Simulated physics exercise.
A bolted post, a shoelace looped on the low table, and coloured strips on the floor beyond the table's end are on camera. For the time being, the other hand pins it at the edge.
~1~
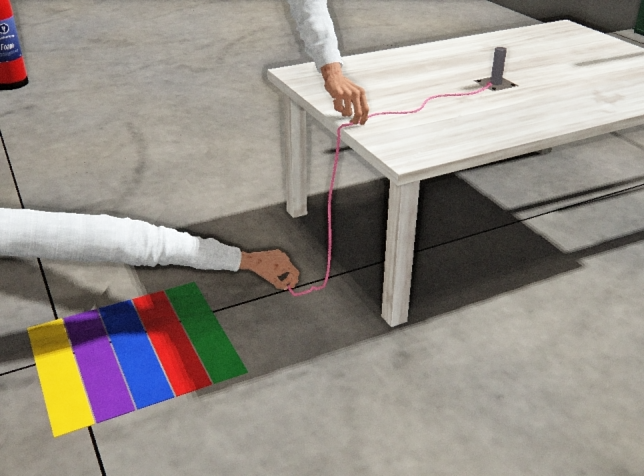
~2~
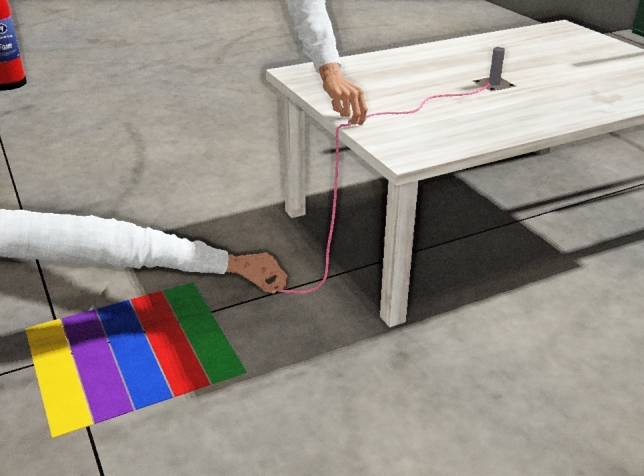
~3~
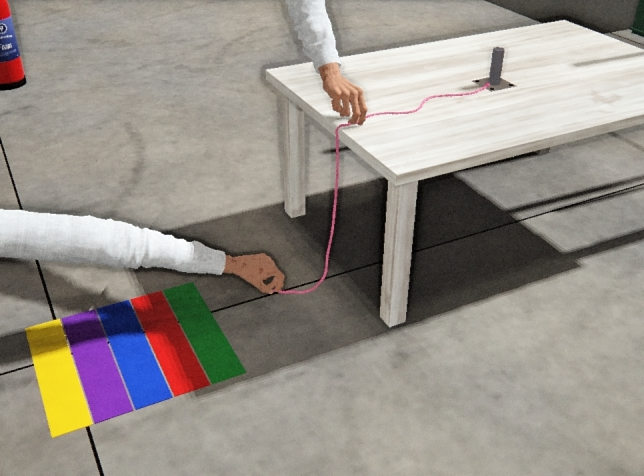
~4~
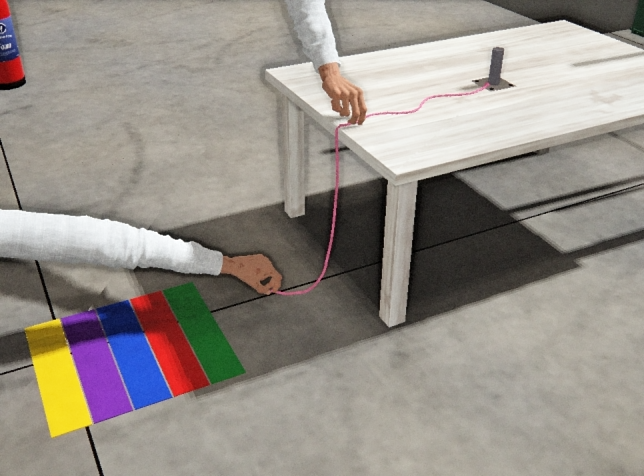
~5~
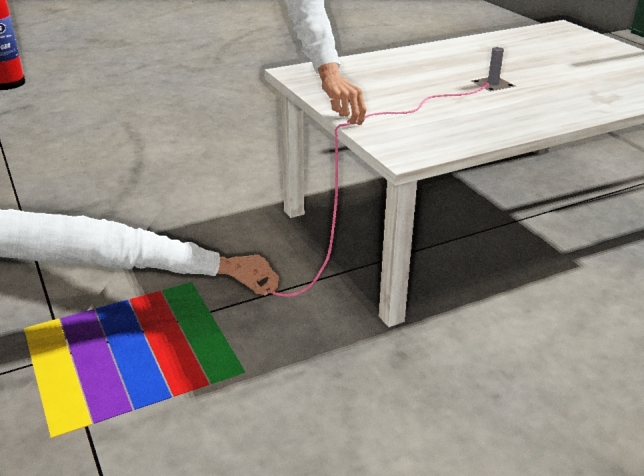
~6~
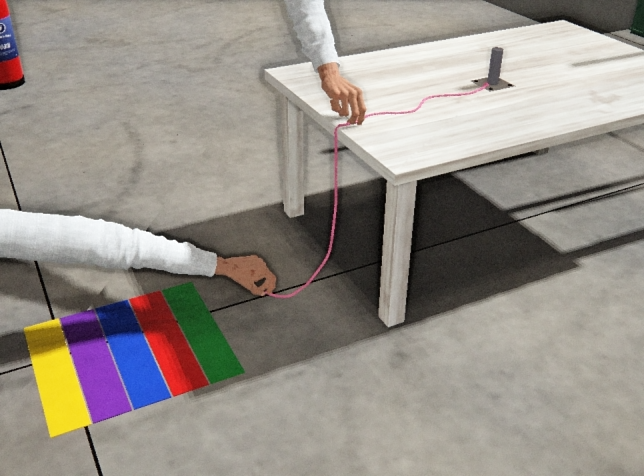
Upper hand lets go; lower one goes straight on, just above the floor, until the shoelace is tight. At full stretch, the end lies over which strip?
Over the red strip.
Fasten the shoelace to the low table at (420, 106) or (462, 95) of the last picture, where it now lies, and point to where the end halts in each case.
(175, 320), (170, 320).
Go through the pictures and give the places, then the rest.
The first frame shows end (288, 286); green (221, 359); red (185, 371); blue (148, 383); purple (109, 395); yellow (68, 409).
The second frame shows end (277, 289); shoelace through (473, 93) (423, 104) (367, 117) (337, 159) (333, 219) (325, 279).
The third frame shows end (274, 290).
The fourth frame shows end (271, 291); shoelace through (472, 93) (422, 104) (366, 117) (337, 158) (334, 219) (320, 279).
The fifth frame shows end (268, 291).
The sixth frame shows end (266, 292); shoelace through (471, 93) (421, 104) (365, 117) (336, 158) (334, 219) (313, 277).
Soon after, end near (237, 300); short of the strips.
After that, end near (192, 314); over green.
At the stop, end near (165, 321); over red. The red one.
